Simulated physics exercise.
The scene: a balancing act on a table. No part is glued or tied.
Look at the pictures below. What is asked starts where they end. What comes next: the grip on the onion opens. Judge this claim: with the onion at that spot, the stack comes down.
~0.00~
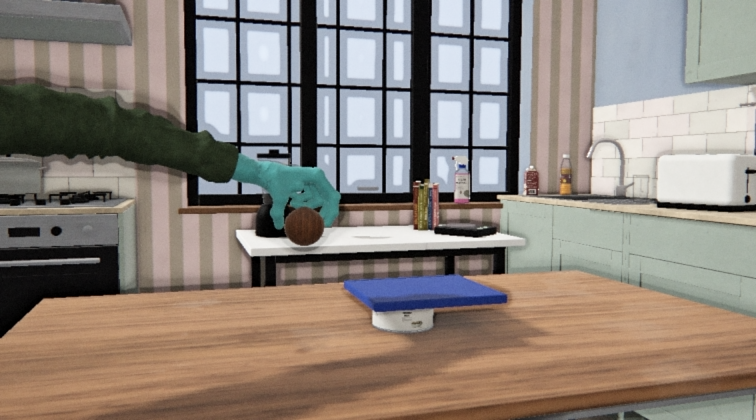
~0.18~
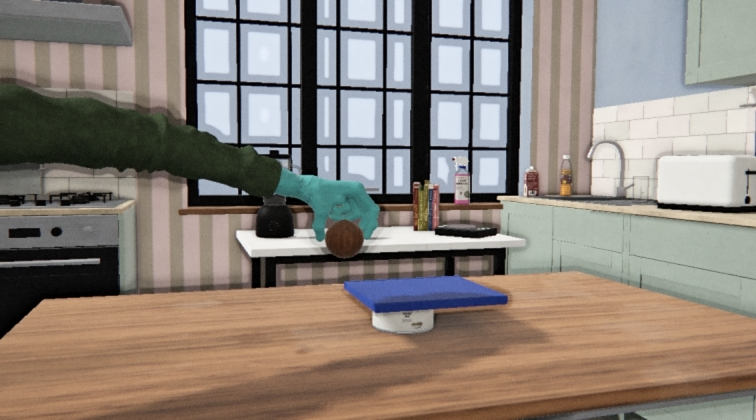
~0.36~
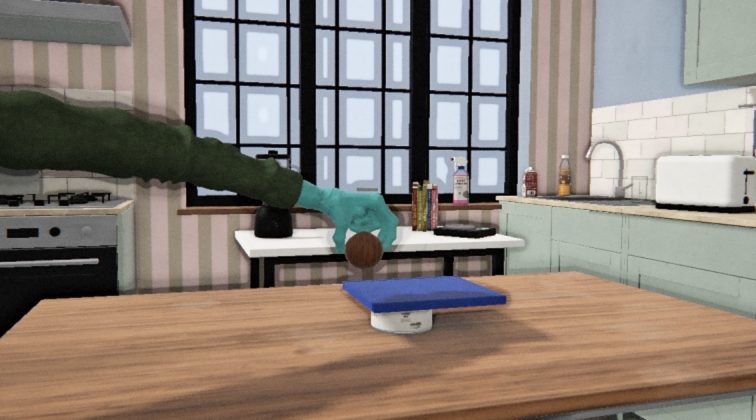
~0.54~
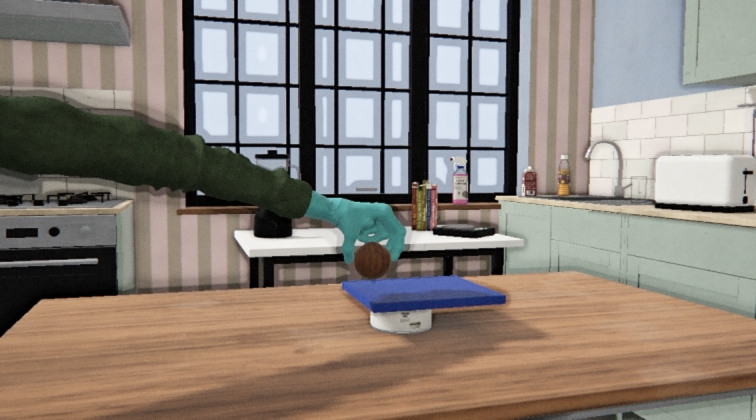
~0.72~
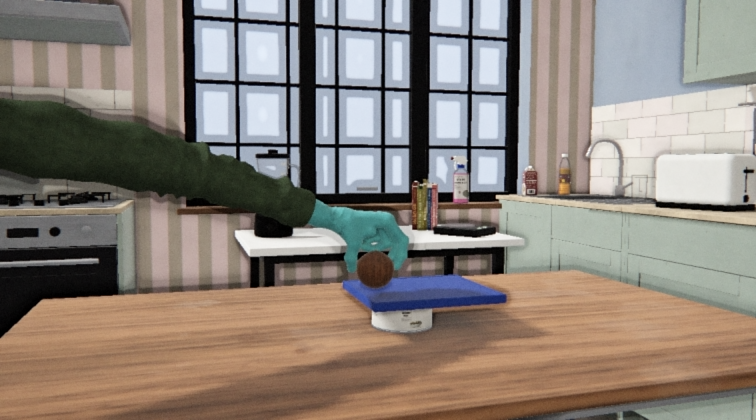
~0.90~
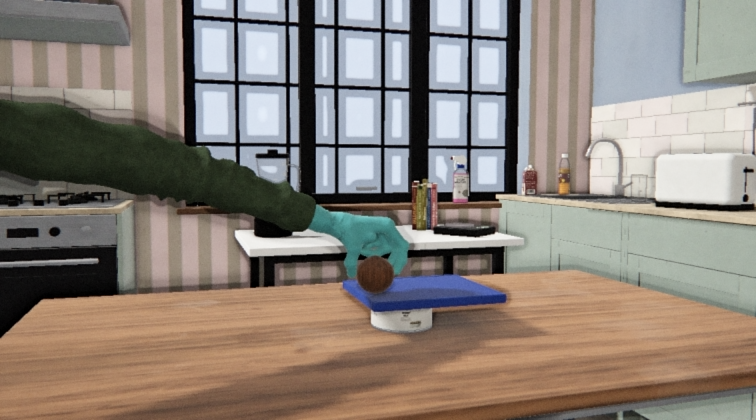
The stack is going to stay put.
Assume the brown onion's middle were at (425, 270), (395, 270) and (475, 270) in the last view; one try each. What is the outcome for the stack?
It remains upright first, remains upright second and goes over third.
By 1.70 s, things are still on the move.
By 2.60 s, all is still.
When it is over (3.5 s), all 3 as before. End places, in pixels of the last picture, brown onion near (375, 275). The stack holds.
